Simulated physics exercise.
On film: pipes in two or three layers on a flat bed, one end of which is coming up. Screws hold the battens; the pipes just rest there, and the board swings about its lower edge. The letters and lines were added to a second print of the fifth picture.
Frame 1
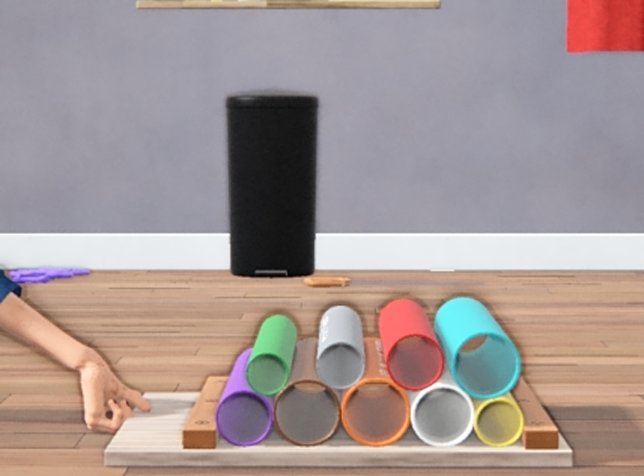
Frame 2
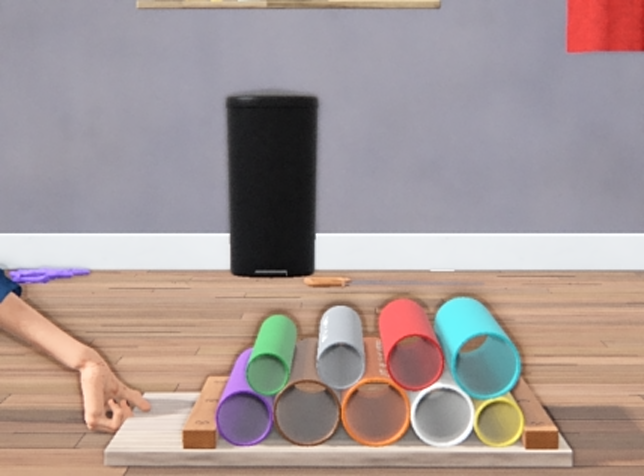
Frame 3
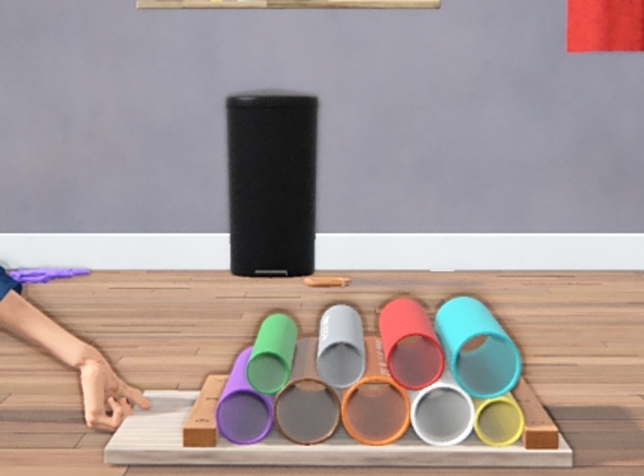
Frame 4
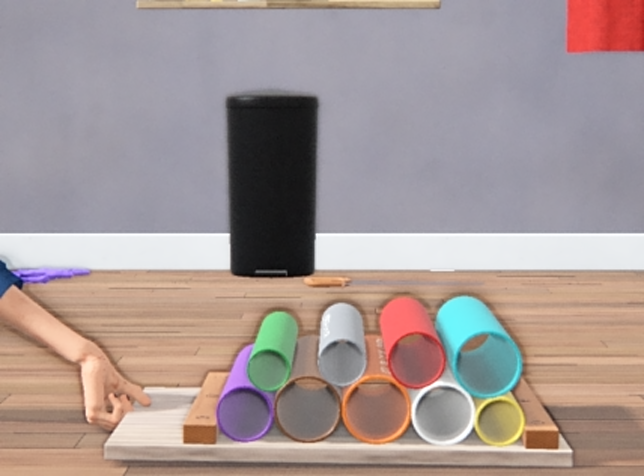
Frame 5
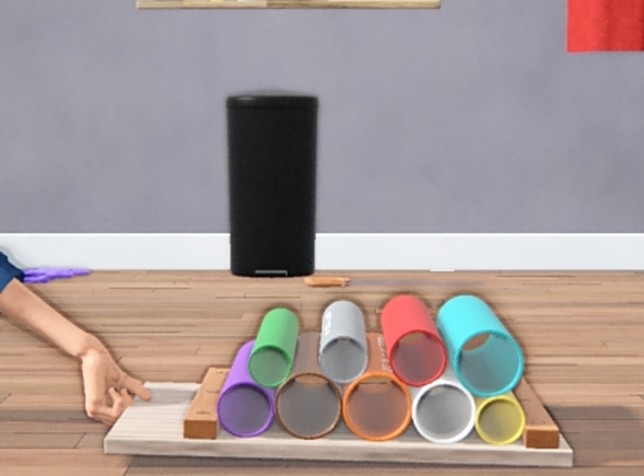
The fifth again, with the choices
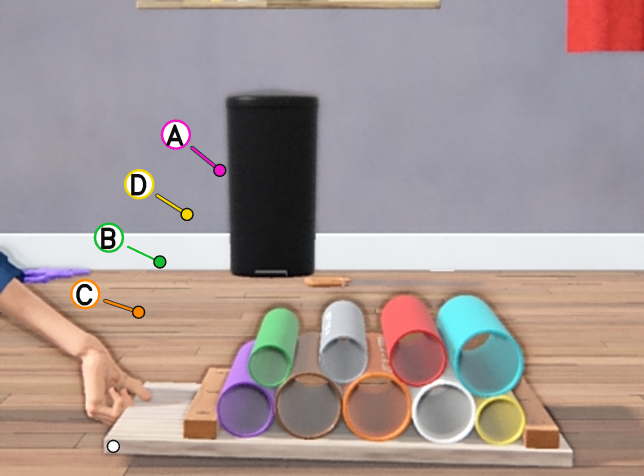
On a wooden floor, a hand slightly raises the left end of a board holding stacked pipes.
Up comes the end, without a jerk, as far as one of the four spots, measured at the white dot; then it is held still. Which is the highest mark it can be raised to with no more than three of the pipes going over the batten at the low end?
A is the limit.
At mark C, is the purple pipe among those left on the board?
Yes.
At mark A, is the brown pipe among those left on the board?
The brown pipe: Yes.
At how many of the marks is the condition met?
Four of the four.
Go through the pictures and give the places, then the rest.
Turquoise pipe (486, 366); grey pipe (341, 365); green pipe (267, 374), in the first picture.
Green pipe (268, 374); red pipe (415, 362), in the second picture.
Board (339, 416); purple pipe (244, 416); white pipe (444, 415), in the third picture.
Board (339, 414); purple pipe (245, 414); brown pipe (308, 409), in the fourth picture.
Board (339, 411); purple pipe (246, 410); brown pipe (309, 406), in the fifth picture.
On the copy, A at (220, 171); B at (160, 262); C at (138, 312); D at (187, 214); the white dot at (113, 446).
On A. First, board at 21°.
Then, board at 39°.
Finally, board at 39°, three over the low batten (turquoise, grey, red).
By contrast, B one over the low batten (turquoise); C one over the low batten (turquoise); D two over the low batten (turquoise, red).
